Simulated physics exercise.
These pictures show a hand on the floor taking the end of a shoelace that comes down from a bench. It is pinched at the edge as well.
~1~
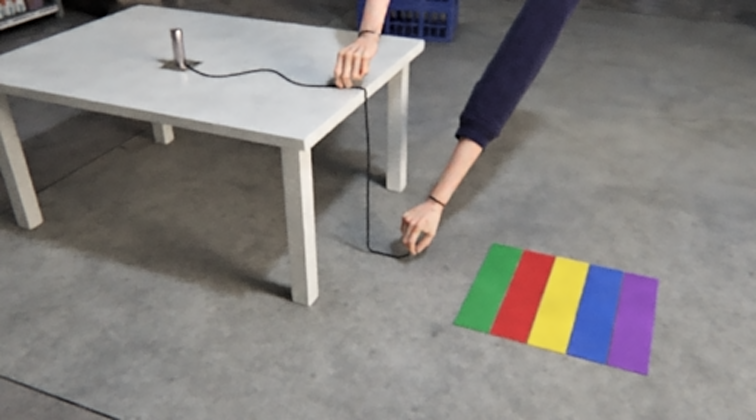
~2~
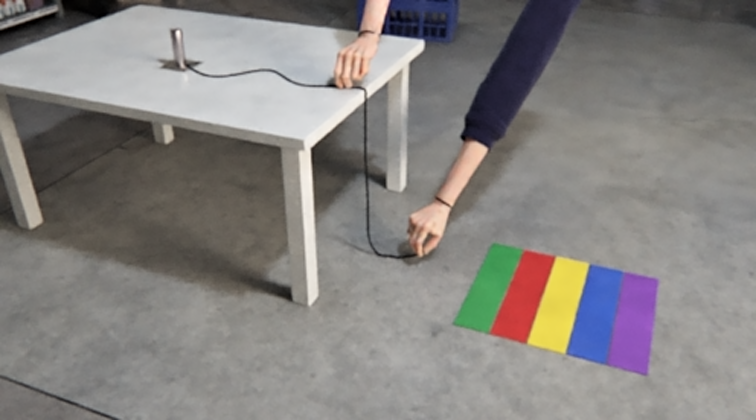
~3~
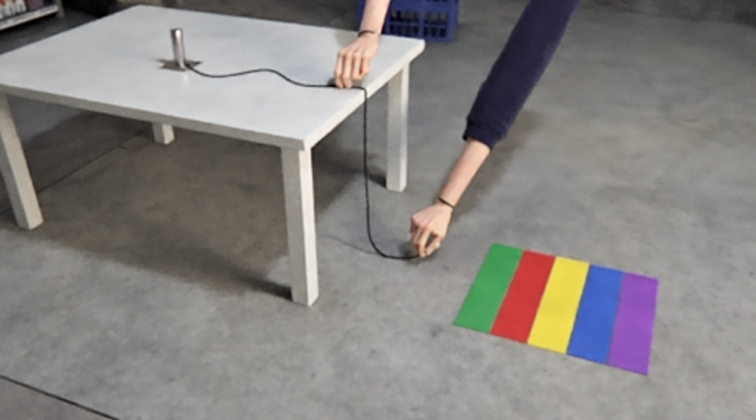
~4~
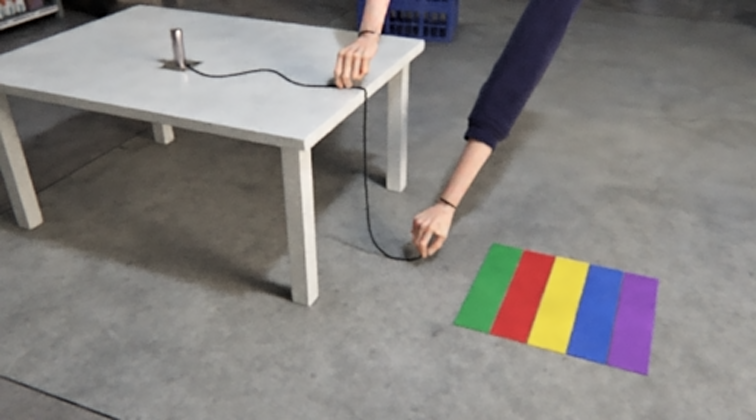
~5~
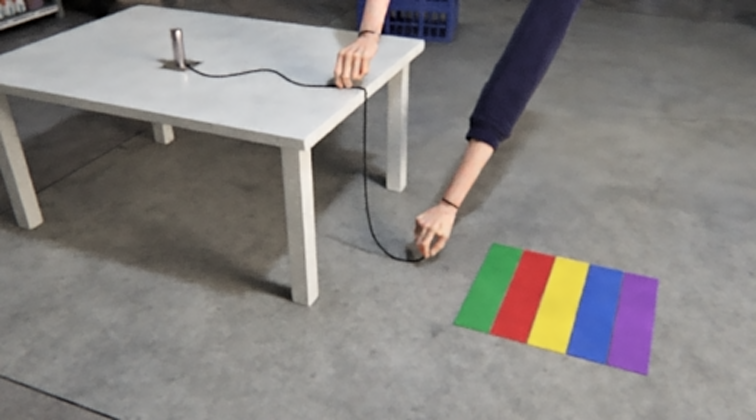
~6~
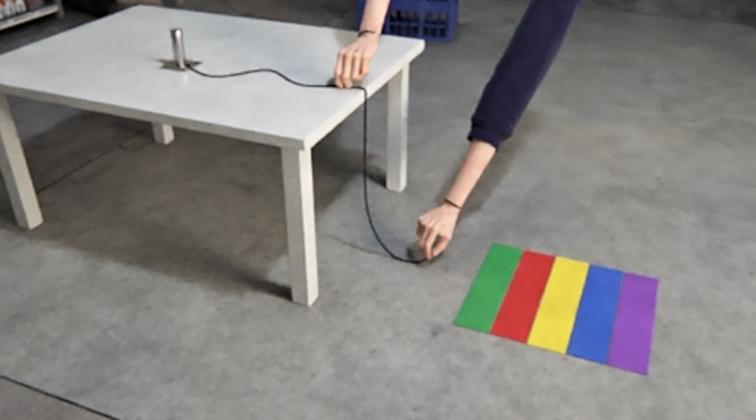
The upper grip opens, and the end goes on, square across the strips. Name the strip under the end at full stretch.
The end stops over the yellow strip.
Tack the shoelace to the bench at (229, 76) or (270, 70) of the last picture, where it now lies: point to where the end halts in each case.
The places are (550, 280) and (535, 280).
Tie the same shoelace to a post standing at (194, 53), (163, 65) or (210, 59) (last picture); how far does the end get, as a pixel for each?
In that order: (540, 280), (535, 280) and (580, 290).
Early on, end near (491, 268); over green.
Midway, end near (534, 278); over red.
At the end of the slack, end near (561, 284); over yellow. It gets as far as the yellow strip.
